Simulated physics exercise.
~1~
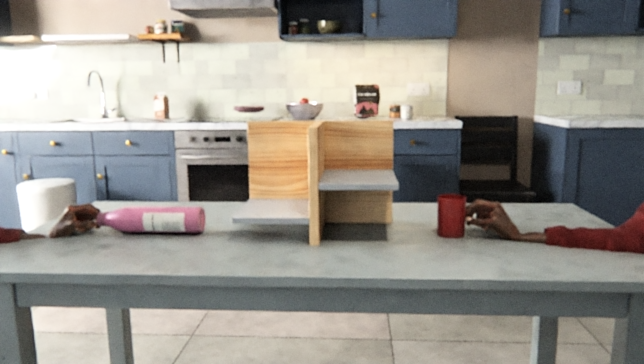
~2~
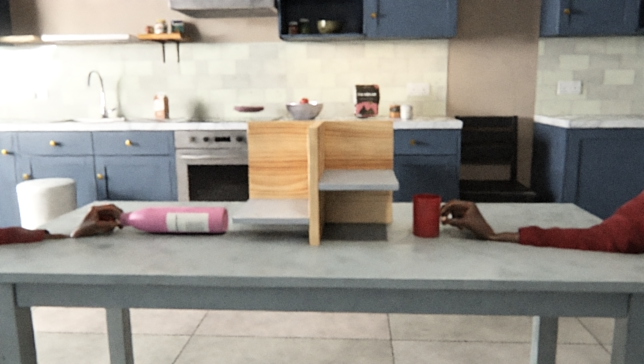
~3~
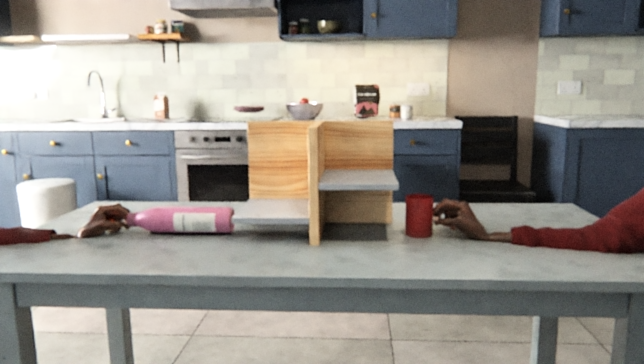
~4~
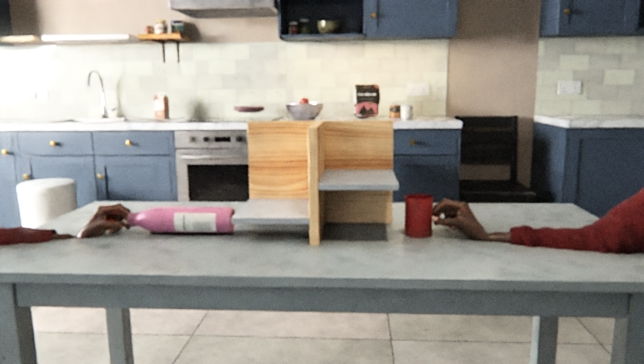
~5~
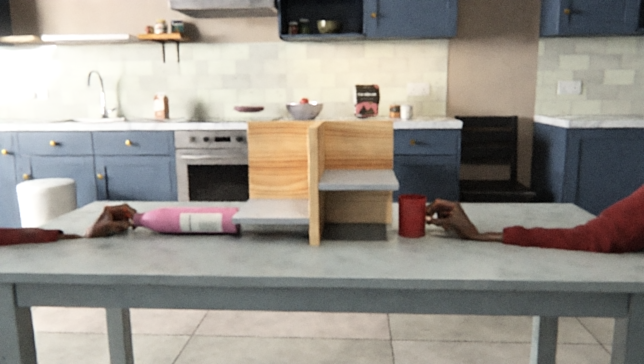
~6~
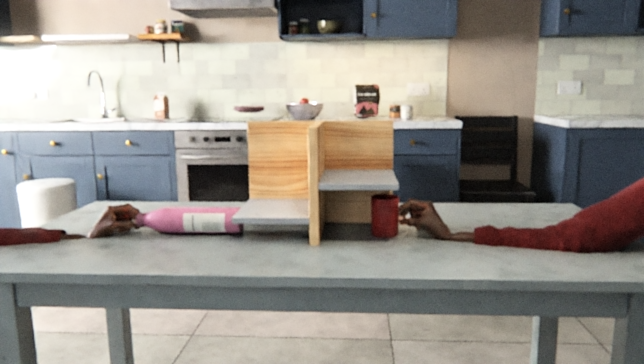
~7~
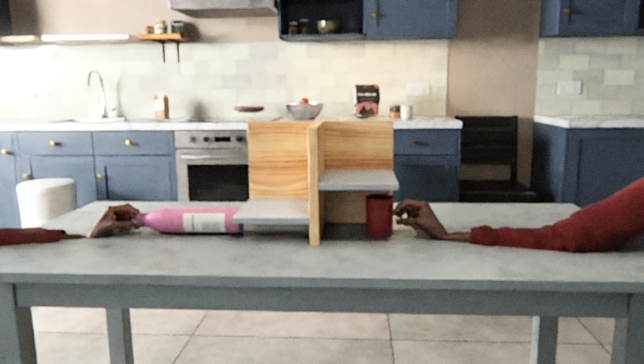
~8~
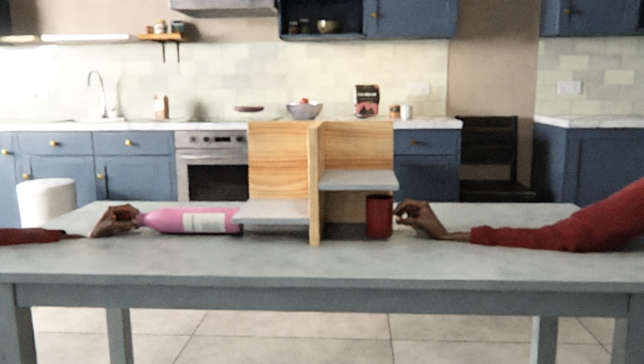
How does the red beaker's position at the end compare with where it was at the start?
It starts out in the open on the table to the right of the shelf, with a hand at its side. By the end it is further left, standing upright under the shelf's right side.
